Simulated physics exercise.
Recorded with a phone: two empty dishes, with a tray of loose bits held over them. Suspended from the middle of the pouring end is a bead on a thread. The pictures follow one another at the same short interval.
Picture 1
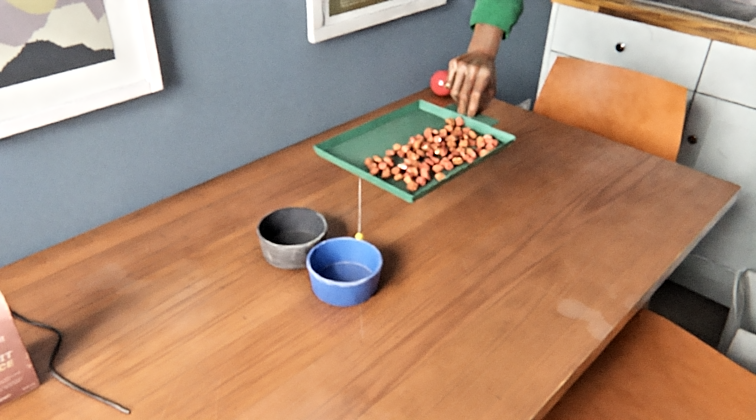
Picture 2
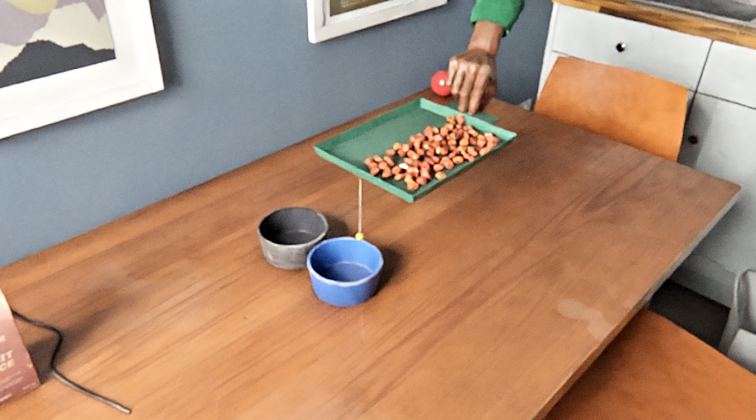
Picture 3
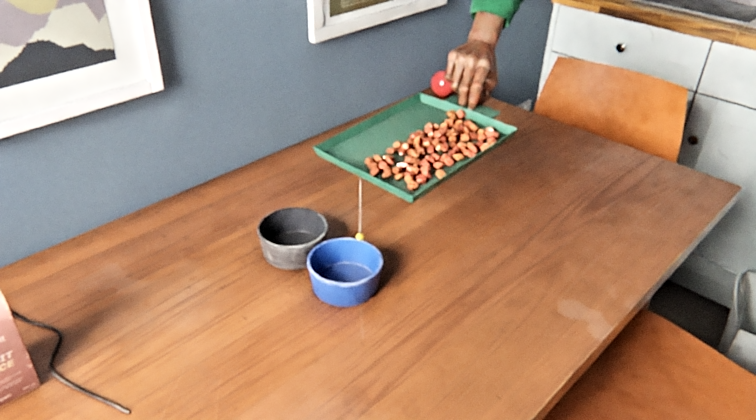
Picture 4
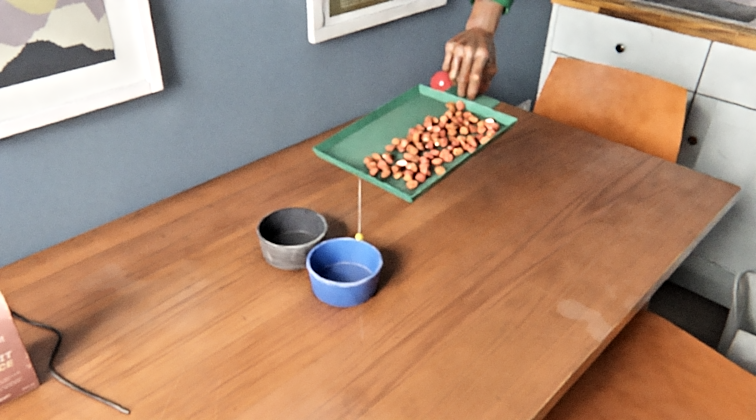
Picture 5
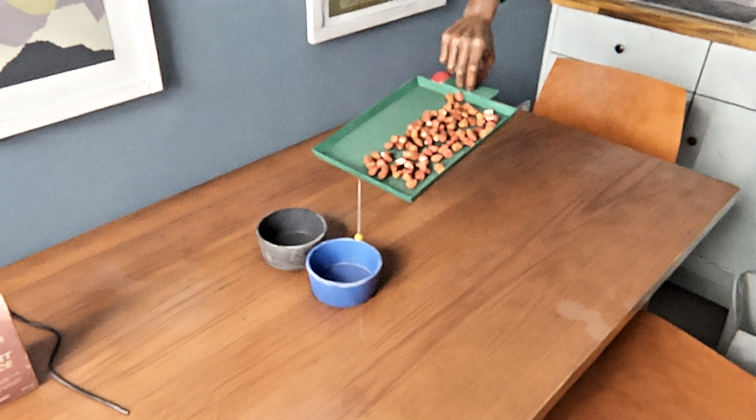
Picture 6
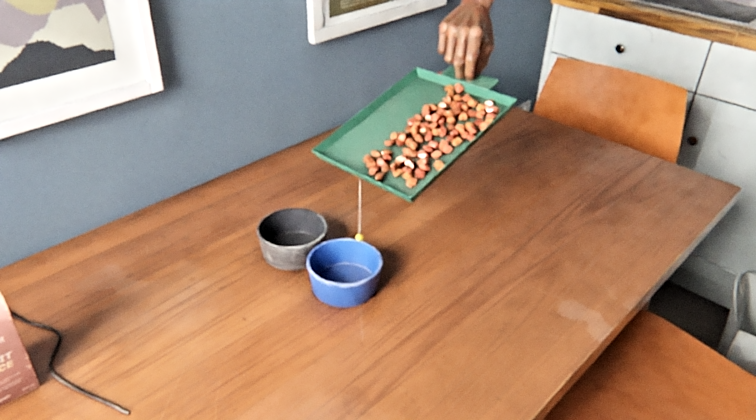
Green tray of reddish-brown bits tilting gradually as a hand raises its far end above two empty bowls, one dark, one blue.
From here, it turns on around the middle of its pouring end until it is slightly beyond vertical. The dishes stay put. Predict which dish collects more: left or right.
Right.
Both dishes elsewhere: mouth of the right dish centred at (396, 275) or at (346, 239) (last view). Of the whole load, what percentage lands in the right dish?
Roughly 10 % and 30 %.
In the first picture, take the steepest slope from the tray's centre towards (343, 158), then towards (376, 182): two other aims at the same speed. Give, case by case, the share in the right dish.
About 10 % and about 50 %.
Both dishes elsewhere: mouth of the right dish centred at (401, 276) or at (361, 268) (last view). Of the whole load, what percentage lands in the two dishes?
Roughly 50 %, then roughly 80 %.
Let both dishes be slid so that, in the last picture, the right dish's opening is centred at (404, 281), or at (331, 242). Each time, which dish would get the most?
The leftmost dish, then the rightmost dish.
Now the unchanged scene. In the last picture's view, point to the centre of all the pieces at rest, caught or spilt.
Once nothing moves, the middle sits near (333, 282).
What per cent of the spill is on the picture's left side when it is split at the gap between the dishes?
About 60 %.
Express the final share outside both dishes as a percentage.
I'd put it close to 30 per cent.
Shortly afterwards, tray tipped steeply; all but a few on the tray; a little in the air.
Next, tray tipped right over; near a quarter on the tray; near a quarter in the right dish; a little in the left dish; near a quarter outside both; a little in the air.
Some moments later, tray tipped past a quarter turn; near half in the right dish; near a quarter in the left dish; near a third outside both.
In the end, tray tipped past a quarter turn; near half in the right dish; near a quarter in the left dish; near a third outside both.
